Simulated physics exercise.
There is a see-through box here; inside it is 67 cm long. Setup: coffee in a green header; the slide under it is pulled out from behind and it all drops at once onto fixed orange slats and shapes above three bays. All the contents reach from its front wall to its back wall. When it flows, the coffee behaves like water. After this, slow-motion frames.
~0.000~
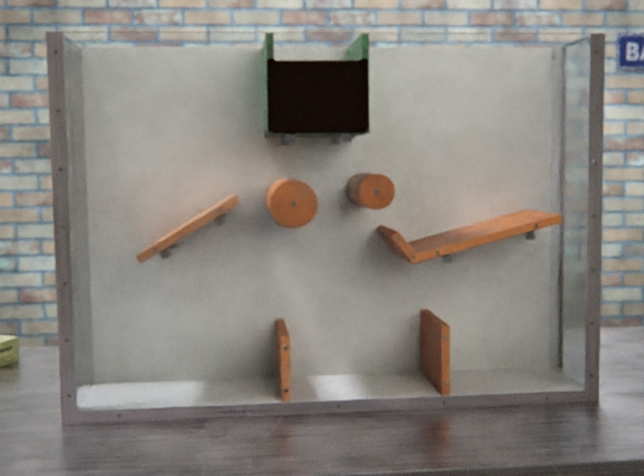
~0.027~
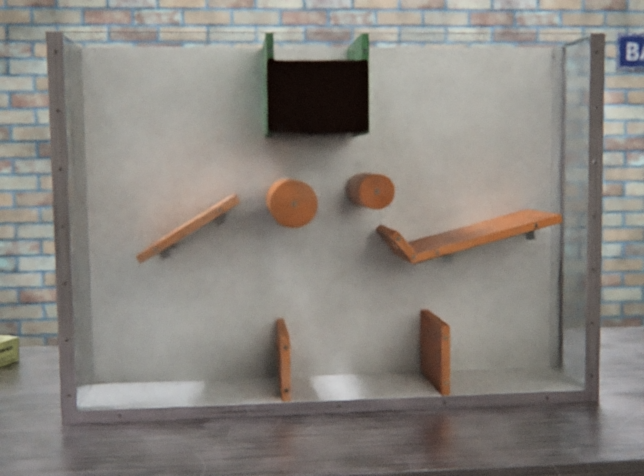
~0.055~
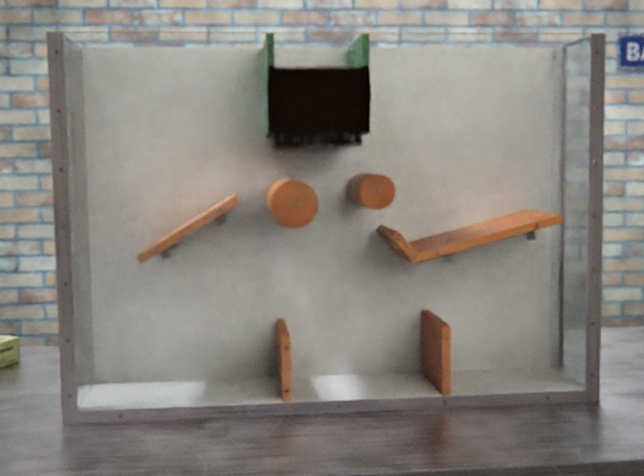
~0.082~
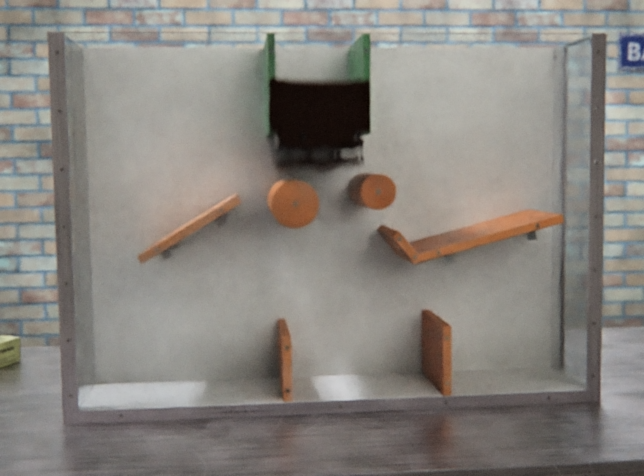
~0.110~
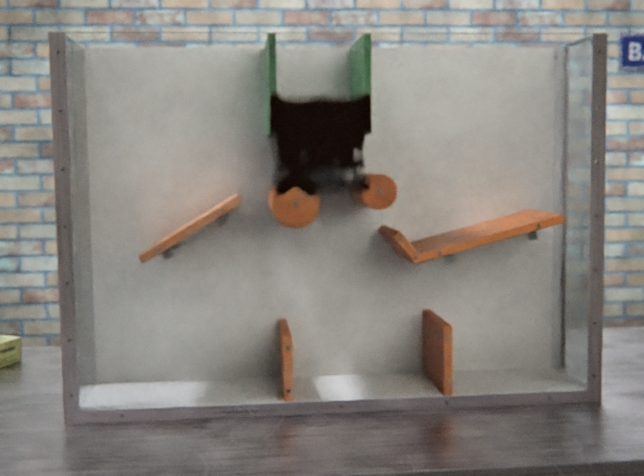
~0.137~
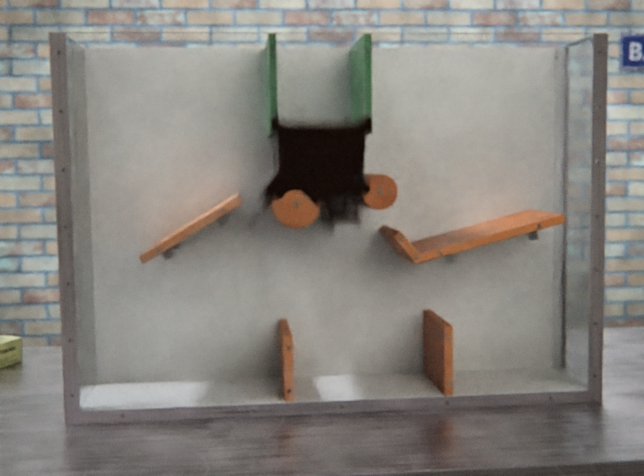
Inside a see-through box in front of a brick wall, dark coffee dropped out of a green header in one mass, then reached two round wooden pieces and spread around them and between them.
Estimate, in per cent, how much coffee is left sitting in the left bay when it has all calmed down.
Around 30 percent of it.
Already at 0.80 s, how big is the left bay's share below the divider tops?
Roughly 28 percent.
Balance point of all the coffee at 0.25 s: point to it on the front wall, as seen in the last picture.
At about (320, 300).
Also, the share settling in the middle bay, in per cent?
About 58 %.
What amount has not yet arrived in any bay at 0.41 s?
Close to 35 in a hundred.
By 0.25 s the bays hold 4, 43 and 0 per cent, with 53 still above them.
By 0.41 s the bays hold 21, 44 and 0 per cent, with 35 still above them.
By 0.80 s the bays hold 28, 58 and 11 per cent, with 3 still above them.
At rest it is 29 per cent left, 58 middle, 11 right.
